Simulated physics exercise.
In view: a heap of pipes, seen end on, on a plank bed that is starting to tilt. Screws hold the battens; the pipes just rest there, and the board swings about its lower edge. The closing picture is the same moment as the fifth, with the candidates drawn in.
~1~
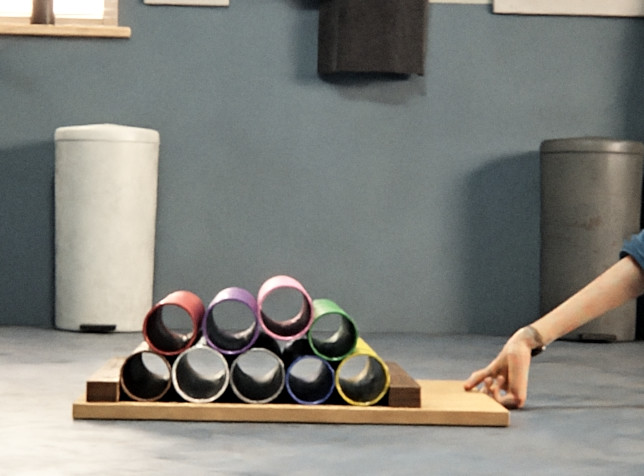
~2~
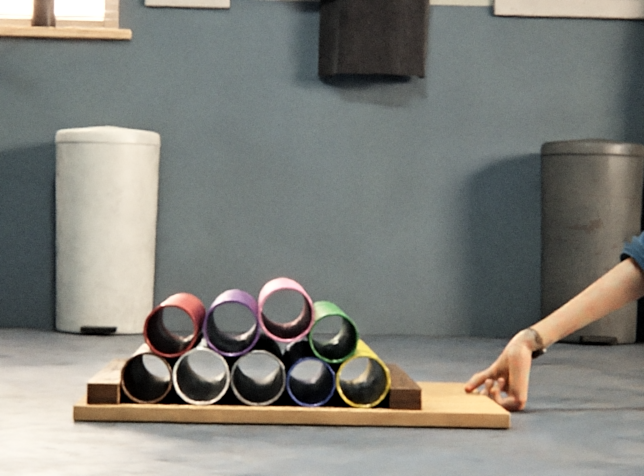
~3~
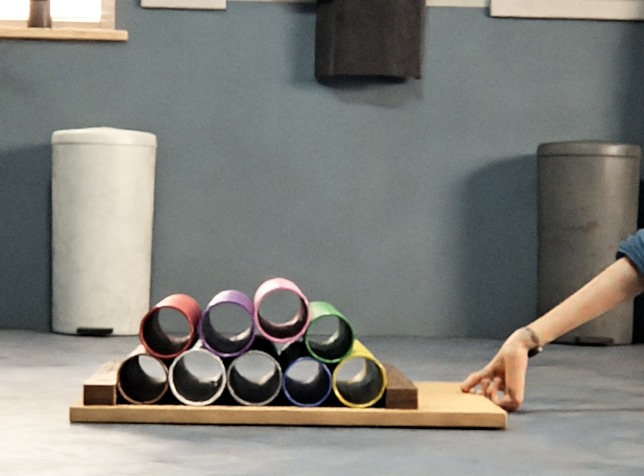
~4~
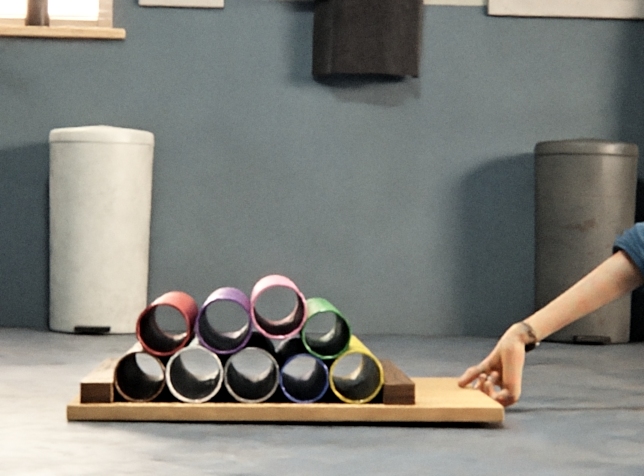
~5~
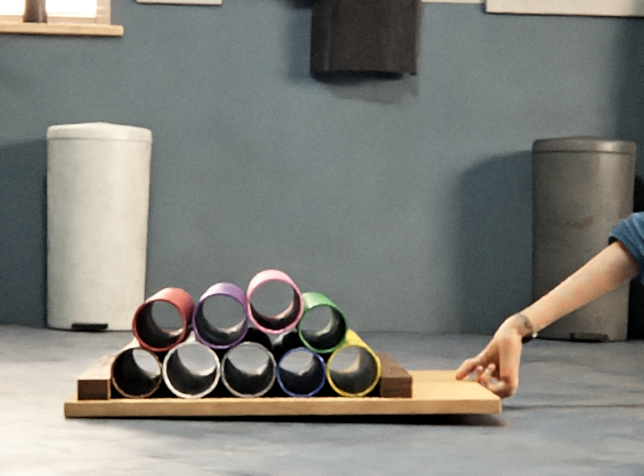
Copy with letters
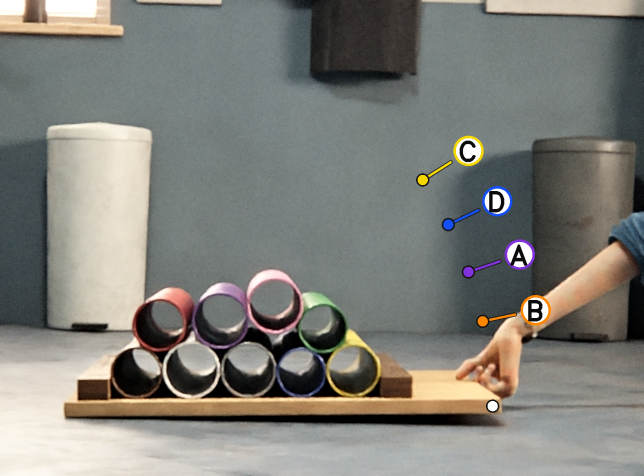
A hand holds the right end of a wooden board stacked with colourful pipes, barely moving.
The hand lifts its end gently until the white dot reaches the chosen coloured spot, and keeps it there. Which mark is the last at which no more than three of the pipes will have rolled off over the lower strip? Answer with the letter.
It can be raised to A.
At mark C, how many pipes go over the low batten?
The count is four.
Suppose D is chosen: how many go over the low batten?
At D the number is four.
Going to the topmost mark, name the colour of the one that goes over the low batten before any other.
The red one.
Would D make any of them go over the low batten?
Yes.
On the marked copy, A at (469, 272); B at (483, 322); C at (423, 180); D at (449, 225); the white dot at (493, 406).
With A. Early on, board at 14°.
Further on, board at 20°.
At the end, board at 20°, none over the low batten.
As for the rest, B none over the low batten; C four over the low batten (purple, green, red, pink); D four over the low batten (purple, green, red, pink).
